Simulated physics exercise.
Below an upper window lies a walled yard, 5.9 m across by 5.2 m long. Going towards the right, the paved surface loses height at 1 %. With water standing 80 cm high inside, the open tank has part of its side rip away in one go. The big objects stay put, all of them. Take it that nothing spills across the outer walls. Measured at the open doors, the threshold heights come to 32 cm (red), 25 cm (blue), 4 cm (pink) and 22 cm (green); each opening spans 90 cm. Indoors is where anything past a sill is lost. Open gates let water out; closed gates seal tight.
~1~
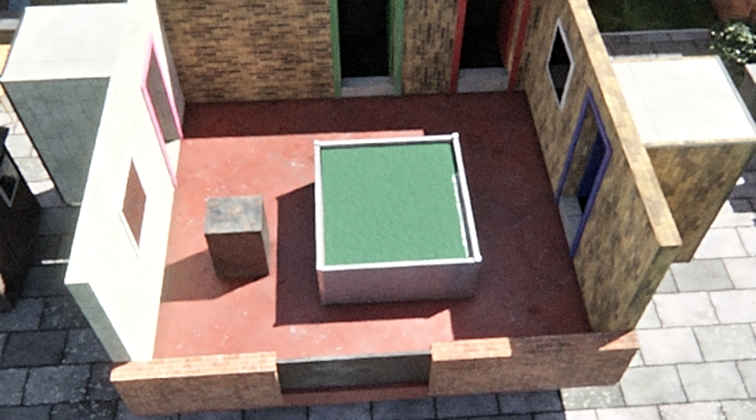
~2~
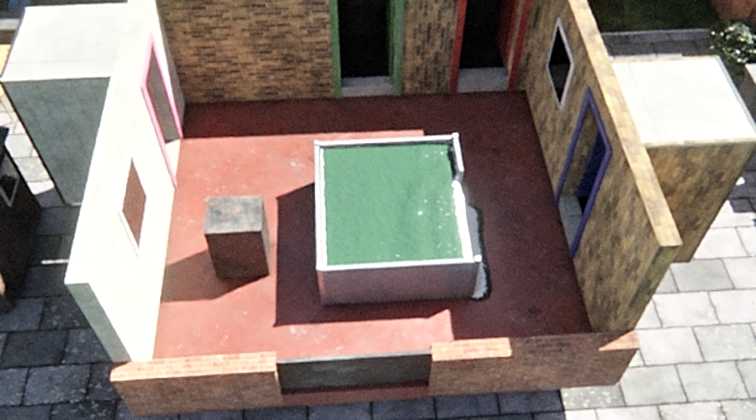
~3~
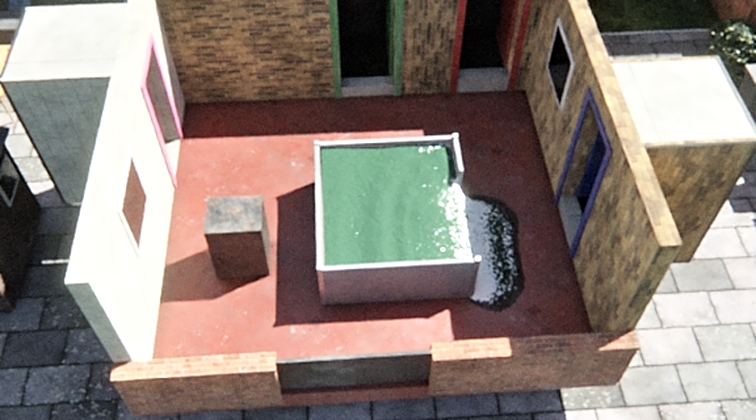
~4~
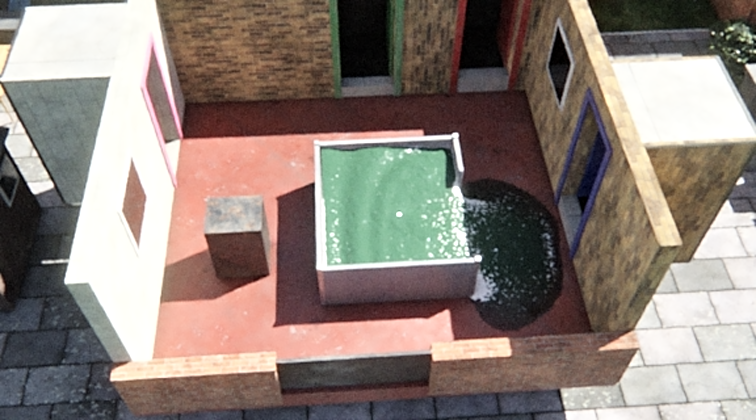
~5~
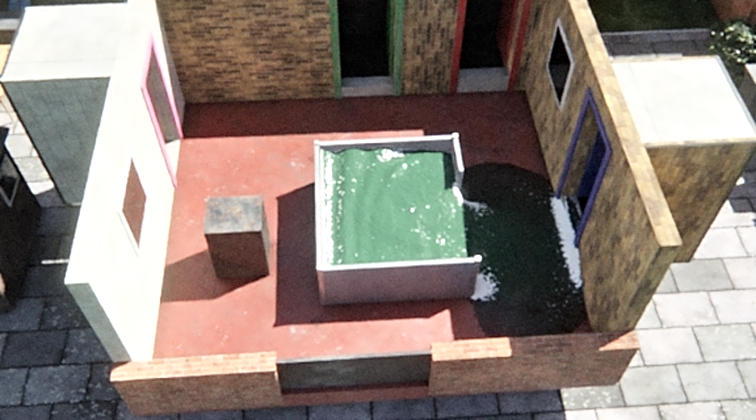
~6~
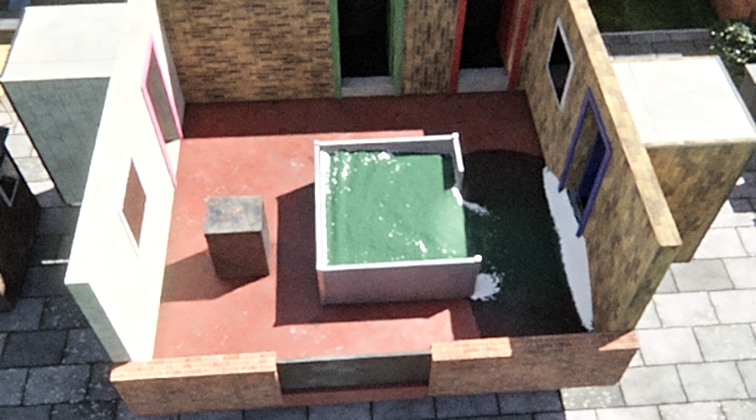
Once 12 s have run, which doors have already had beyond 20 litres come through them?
At the red door the limit will hold; at the blue door the limit will be broken; at the pink door the limit will be broken; at the green door the limit will hold.
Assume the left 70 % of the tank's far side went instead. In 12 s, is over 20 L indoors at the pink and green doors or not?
Versus the limit - pink: Exceeded, green: Exceeded.
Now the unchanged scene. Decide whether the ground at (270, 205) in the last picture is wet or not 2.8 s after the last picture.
By then the spot is spared.
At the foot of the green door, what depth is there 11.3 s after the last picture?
Around 12.5 cm there.
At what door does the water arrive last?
Last comes the pink one.
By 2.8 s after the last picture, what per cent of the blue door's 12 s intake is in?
Some 100 per cent by then.
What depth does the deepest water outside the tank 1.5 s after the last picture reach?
Peak depth: Approx. 52 cm.
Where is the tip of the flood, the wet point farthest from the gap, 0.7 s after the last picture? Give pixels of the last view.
(520, 96).
Then, 0.7 s after the last picture water covers 20 % of the floor and is deepest (69 cm) near (591, 359); red door not reached, blue door 50 cm at the sill, 115 L in, pink door not reached, green door not reached.
Then, 1.5 s after the last picture water covers 40 % of the floor and is deepest (52 cm) near (588, 347); red door 23 cm at the sill, 0 L in, blue door 41 cm at the sill, 241 L in, pink door not reached, green door not reached.
Then, 2.8 s after the last picture water covers 65 % of the floor and is deepest (36 cm) near (149, 385); red door 23 cm at the sill, 0 L in, blue door 27 cm at the sill, 300 L in, pink door not reached, green door 9 cm at the sill, 0 L in.
Then, 6.3 s after the last picture water covers 95 % of the floor and is deepest (20 cm) near (205, 123); red door 14 cm at the sill, 0 L in, blue door 13 cm at the sill, 304 L in, pink door 13 cm at the sill, 68 L in, green door 7 cm at the sill, 0 L in.
Then, 11.3 s after the last picture water covers 95 % of the floor and is deepest (16 cm) near (510, 96); red door 14 cm at the sill, 0 L in, blue door 12 cm at the sill, 304 L in, pink door 7 cm at the sill, 195 L in, green door 13 cm at the sill, 0 L in.
